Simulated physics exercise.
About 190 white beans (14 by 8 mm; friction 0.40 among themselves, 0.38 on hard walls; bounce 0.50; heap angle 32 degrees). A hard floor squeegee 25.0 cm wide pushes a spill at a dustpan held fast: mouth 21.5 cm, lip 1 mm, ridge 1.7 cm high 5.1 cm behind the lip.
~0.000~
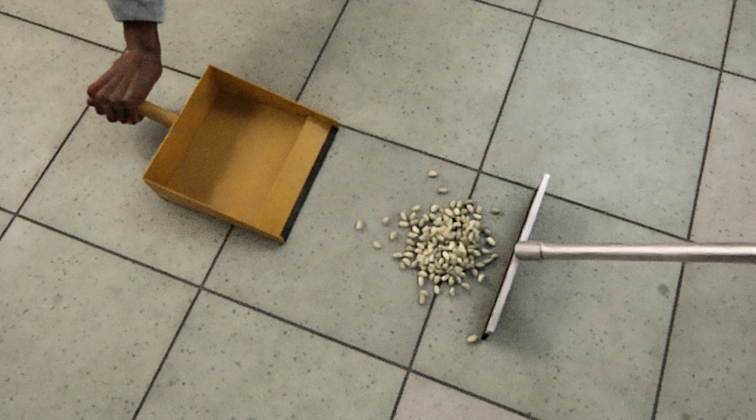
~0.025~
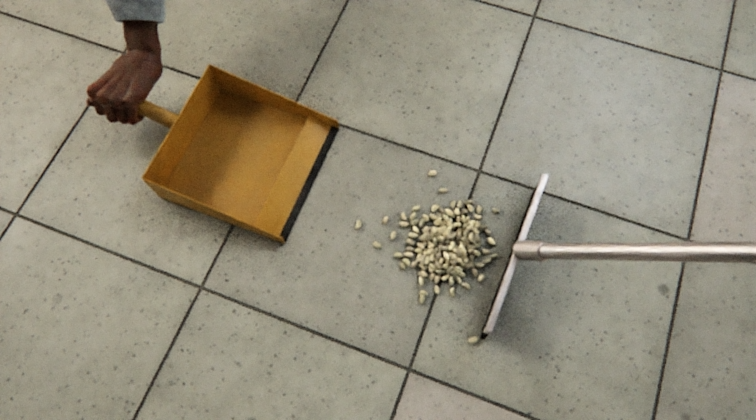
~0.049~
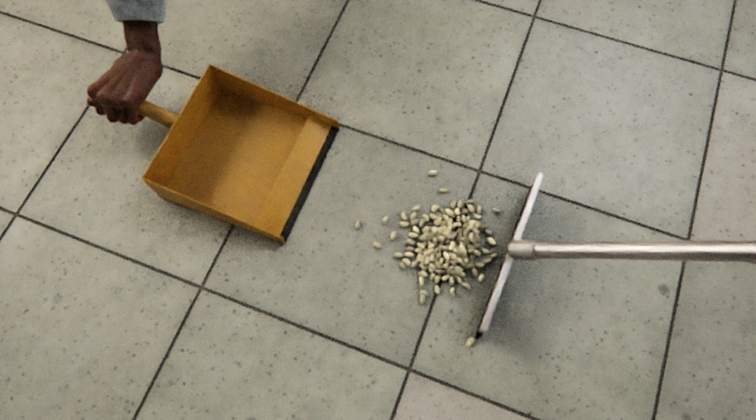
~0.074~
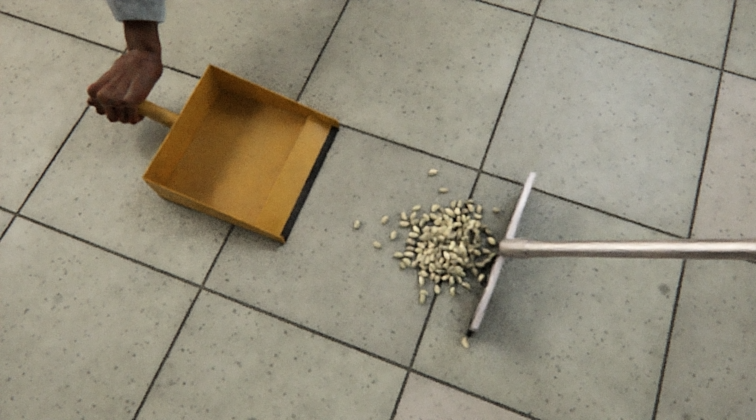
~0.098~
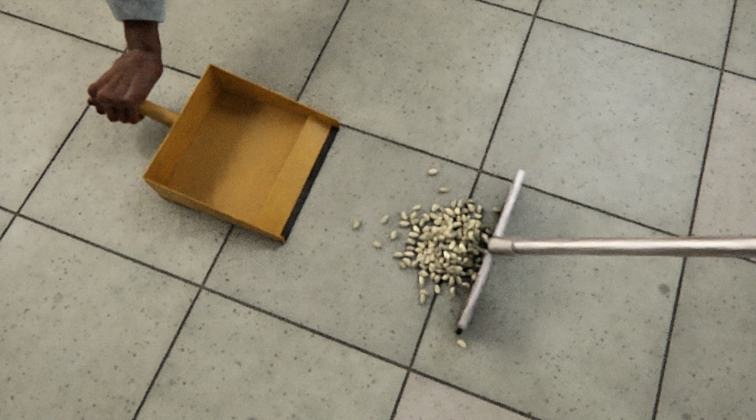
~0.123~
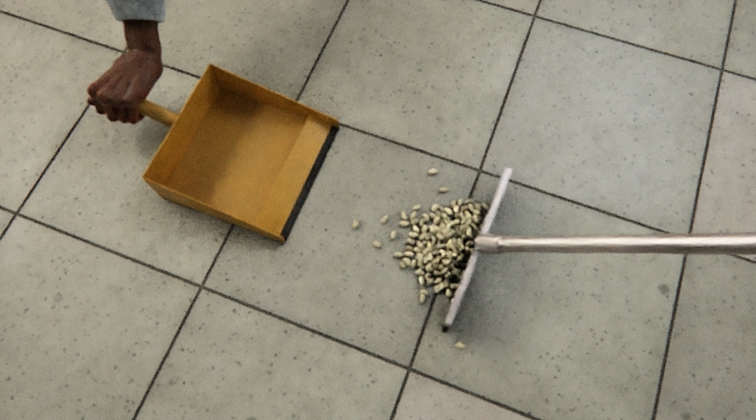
A hand holding an orange dustpan still on grey tiles while a floor squeegee slides left, pressing into a heap of pale beans.
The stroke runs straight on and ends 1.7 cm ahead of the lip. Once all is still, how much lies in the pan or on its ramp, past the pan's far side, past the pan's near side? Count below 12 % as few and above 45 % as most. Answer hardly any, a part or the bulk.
Pan: A part, far side: Hardly any, near side: A part.
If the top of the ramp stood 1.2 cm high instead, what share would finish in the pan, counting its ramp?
Then about 45 per cent.
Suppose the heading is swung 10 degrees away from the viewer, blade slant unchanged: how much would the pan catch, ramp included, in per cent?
Then about 50 per cent.
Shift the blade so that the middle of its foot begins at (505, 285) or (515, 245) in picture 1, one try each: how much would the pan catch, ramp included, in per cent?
Some 35 and 45 per cent.
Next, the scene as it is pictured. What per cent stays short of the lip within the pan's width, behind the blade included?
About 40 per cent.
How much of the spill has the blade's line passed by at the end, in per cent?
Some 5 per cent.
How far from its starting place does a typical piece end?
Roughly 24 cm.
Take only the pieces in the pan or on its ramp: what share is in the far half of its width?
About 30 per cent.
After 0.29 s, middle of the blade 15 cm from the lip; 0 % over the lip, far side 0 %, near side 10 %.
Then, at 0.41 s, middle of the blade 6 cm from the lip; 0 % over the lip, far side 0 %, near side 15 %.
After 0.65 s, middle of the blade 2 cm from the lip; 40 % over the lip, far side 5 %, near side 20 %.
By 2.1 s all is still; pan 40 %, far side 5 %, near side 20 %, in front of the lip or behind the blade 40 %.
